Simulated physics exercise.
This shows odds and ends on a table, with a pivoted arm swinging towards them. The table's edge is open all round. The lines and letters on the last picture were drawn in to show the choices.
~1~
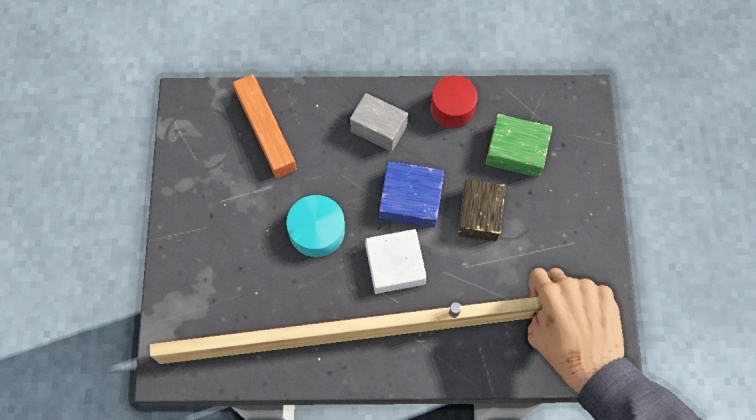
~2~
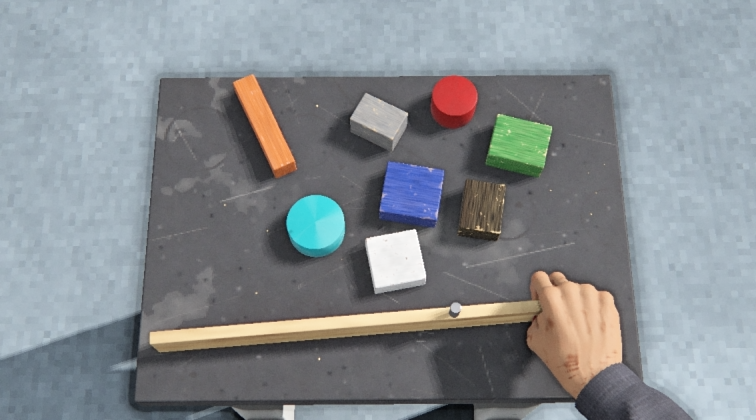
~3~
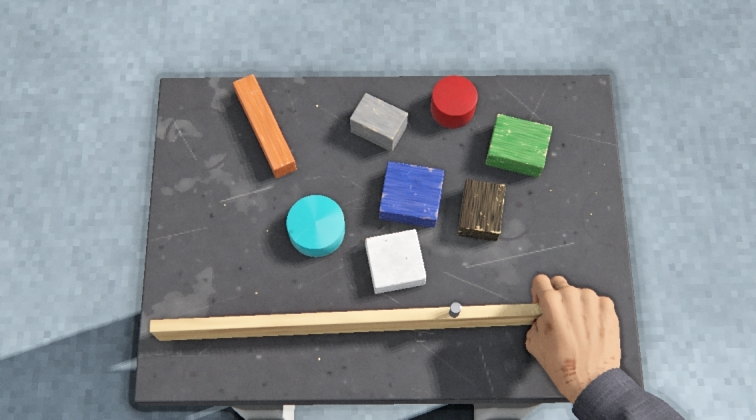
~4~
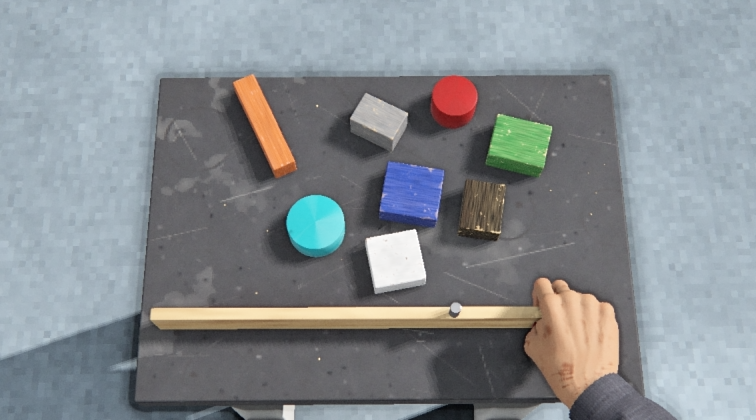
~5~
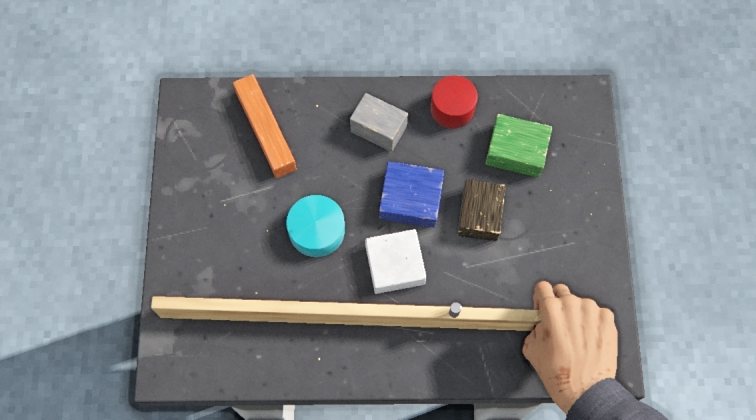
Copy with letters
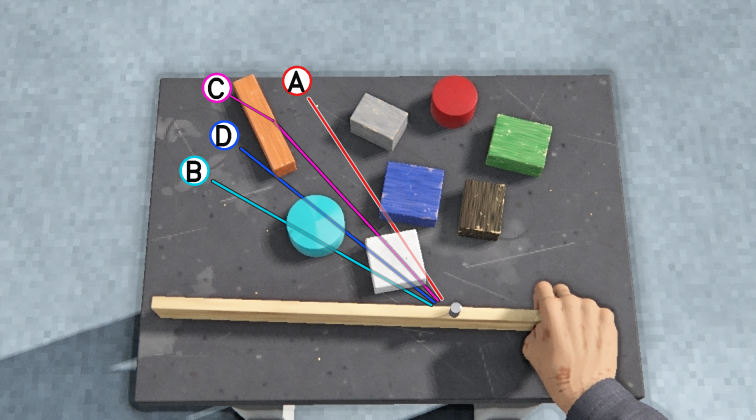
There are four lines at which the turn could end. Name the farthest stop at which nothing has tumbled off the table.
Up to line A.
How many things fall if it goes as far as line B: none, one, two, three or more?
The count is none.
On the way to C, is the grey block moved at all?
By then, no.
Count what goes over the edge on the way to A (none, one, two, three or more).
In all, none.
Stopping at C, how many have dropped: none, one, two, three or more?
By then, none.
On the marked copy, A at (372, 195); B at (319, 242); C at (353, 208); D at (335, 223).
Taking A. A third of the way, arm (310, 255); white block (399, 255); red tin (453, 102).
Two thirds of the way, arm (341, 211); orange bar (268, 121); turquoise tin (347, 182).
When it is over, arm (371, 188); orange bar (312, 84); grey block (384, 112); nothing has fallen.
As for the rest, B is safe but short; C is safe but short; D is safe but short.
